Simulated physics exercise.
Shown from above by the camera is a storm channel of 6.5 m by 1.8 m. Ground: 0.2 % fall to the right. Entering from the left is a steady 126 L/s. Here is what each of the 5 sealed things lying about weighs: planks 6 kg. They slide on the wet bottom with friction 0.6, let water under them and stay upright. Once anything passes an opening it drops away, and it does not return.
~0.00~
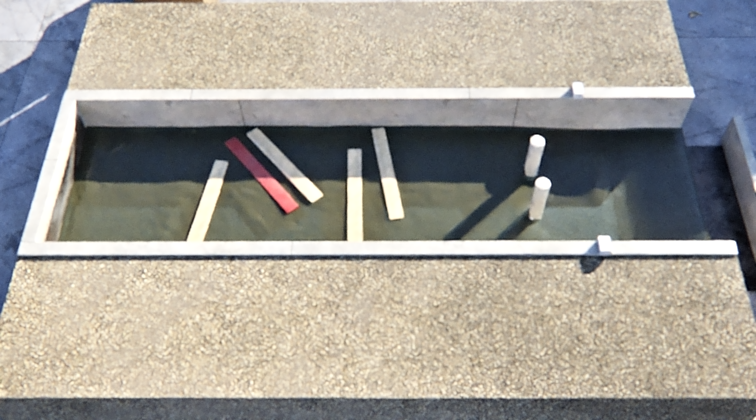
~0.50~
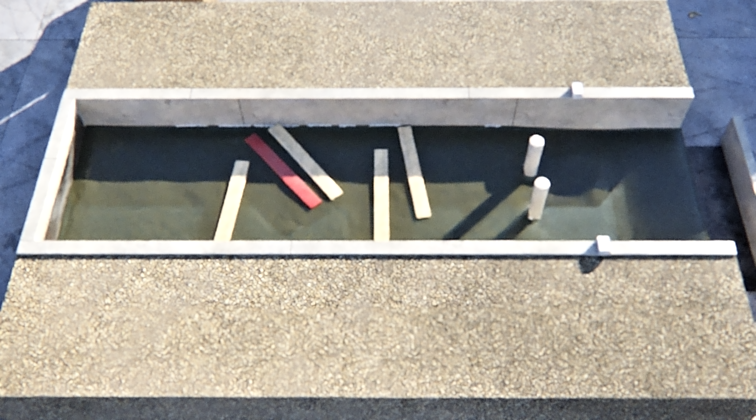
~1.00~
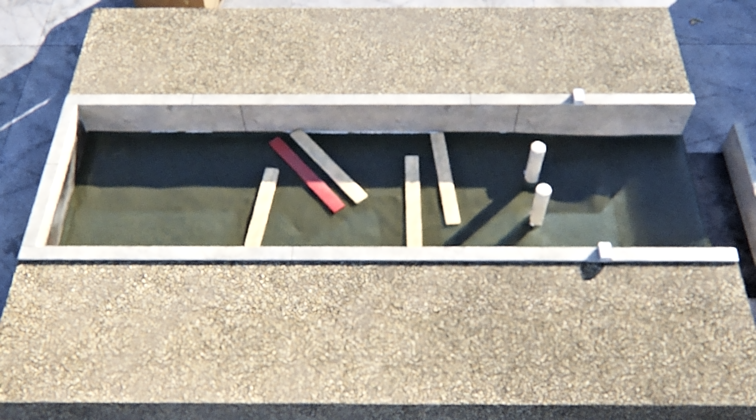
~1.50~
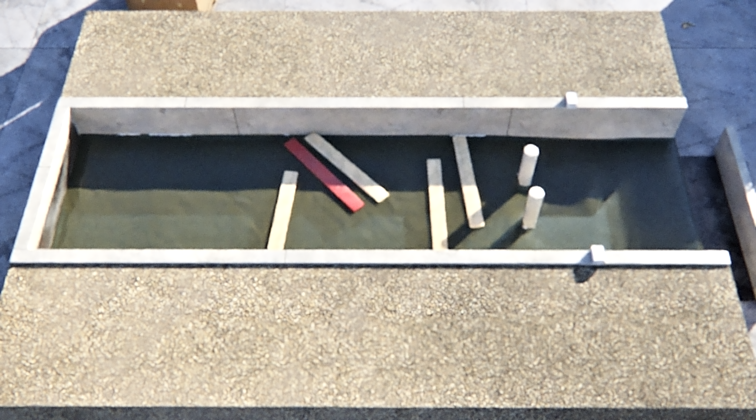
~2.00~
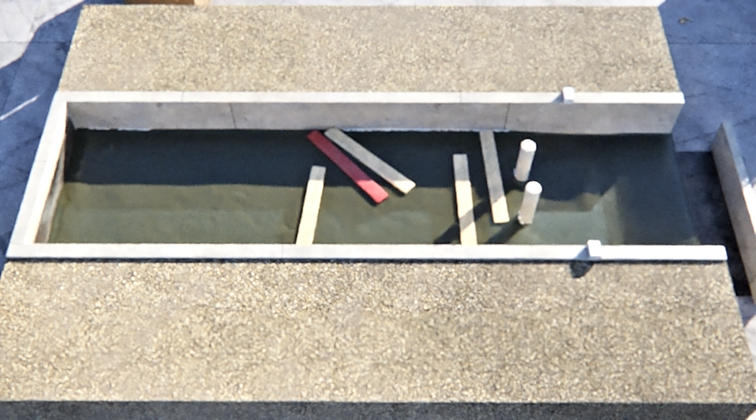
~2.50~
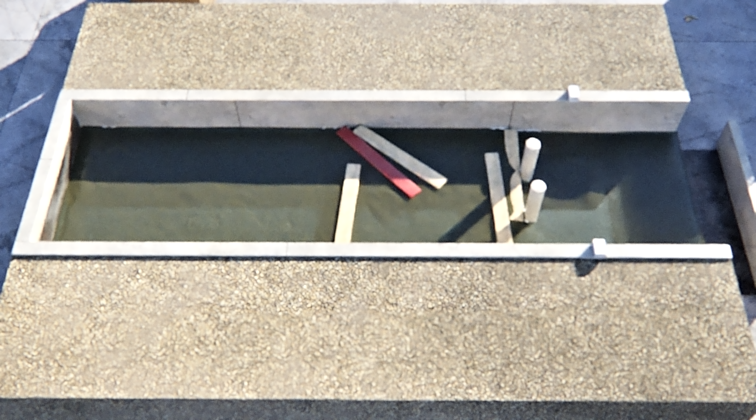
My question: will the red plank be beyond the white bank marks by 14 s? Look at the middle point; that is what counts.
The answer is that it does not arrive beyond the marks in time.
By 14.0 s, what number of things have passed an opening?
I get 0 in all.
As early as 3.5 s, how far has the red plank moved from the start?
Roughly 200 centimetres by that point.
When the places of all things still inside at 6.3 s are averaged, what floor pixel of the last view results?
Near (473, 189).
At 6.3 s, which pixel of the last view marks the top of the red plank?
I'd expect it somewhere around (440, 162).
After 3.5 s the red plank is near (426, 158), 1.8 m from its start, afloat; 0 of 5 are over the mark; 5 afloat.
After 6.3 s the red plank is near (440, 162), 2.0 m from its start, afloat; 0 of 5 are over the mark; 5 afloat.
After 10.0 s the red plank is near (439, 161), 2.0 m from its start, afloat; 0 of 5 are over the mark; 5 afloat.
After 14.0 s the red plank is near (439, 160), 2.0 m from its start, afloat; 0 of 5 are over the mark; 5 afloat.
